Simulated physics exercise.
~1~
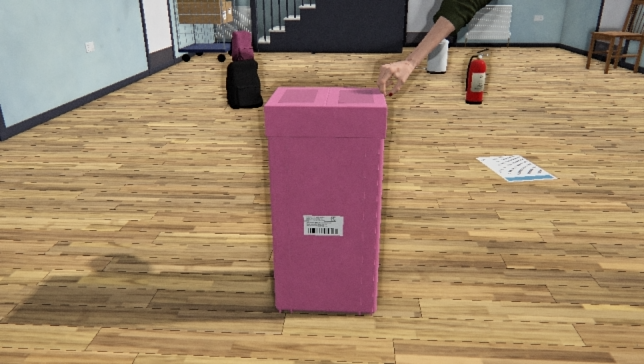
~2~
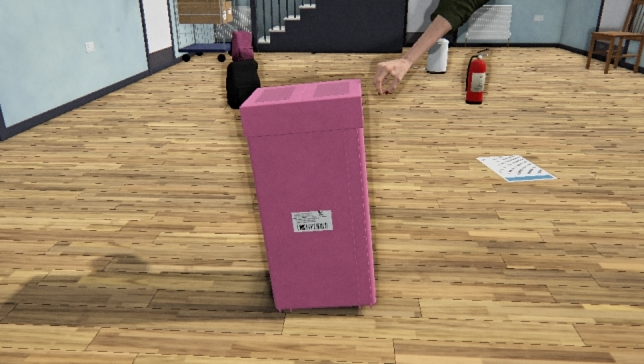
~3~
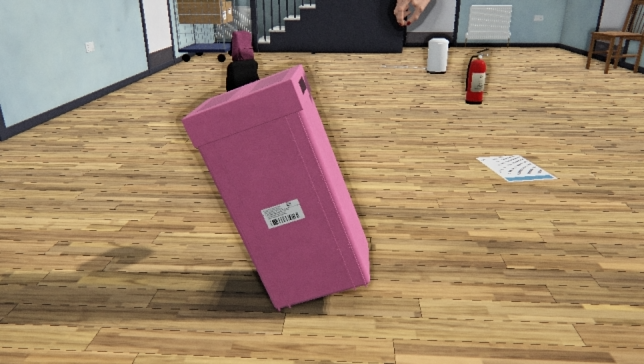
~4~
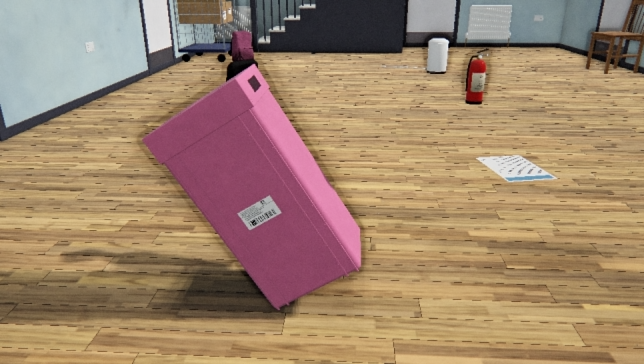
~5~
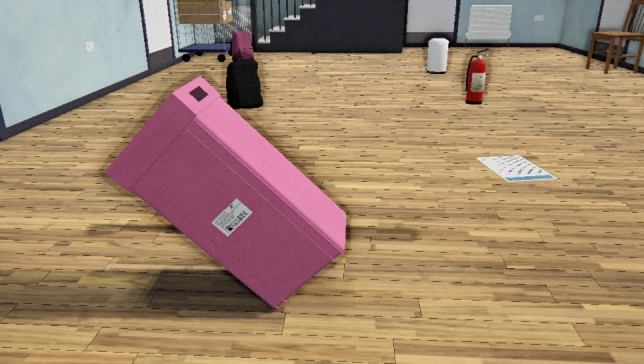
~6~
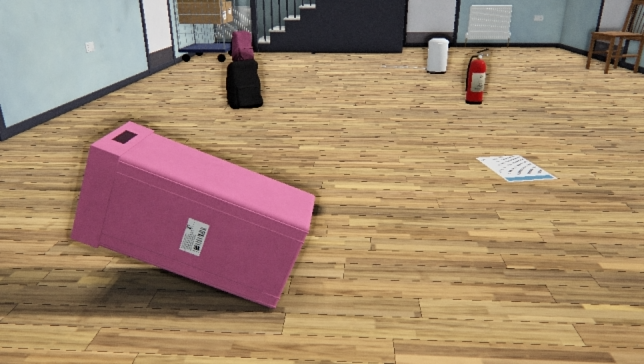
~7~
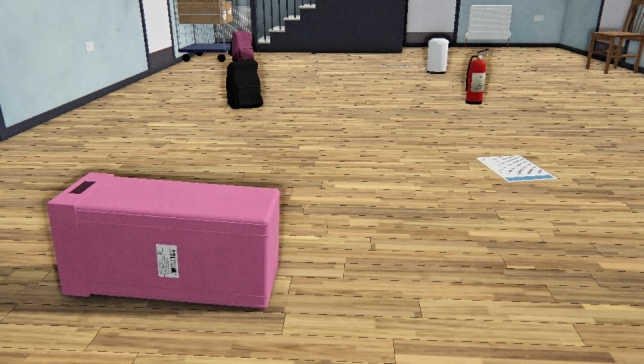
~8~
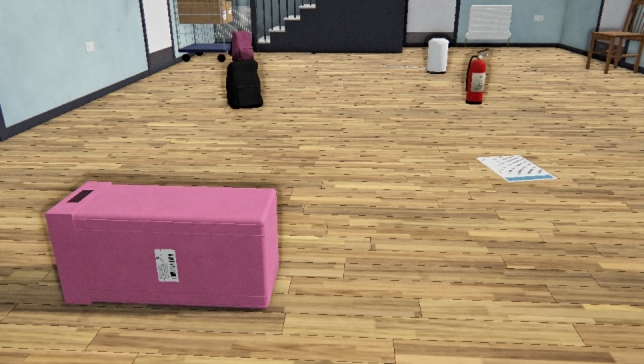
In a room with a pale wooden floor, a tall pink box with a small white label stands upright, with a dark bag, a red fire extinguisher and a sheet of paper behind it. A hand at its top right edge pushes it, and the box begins to tip to the left. The hand lets go and draws back out of view as the box leans further. It keeps toppling left, turning slightly as its top swings down toward the floor. Finally it lands on its side at the lower left and lies still there.
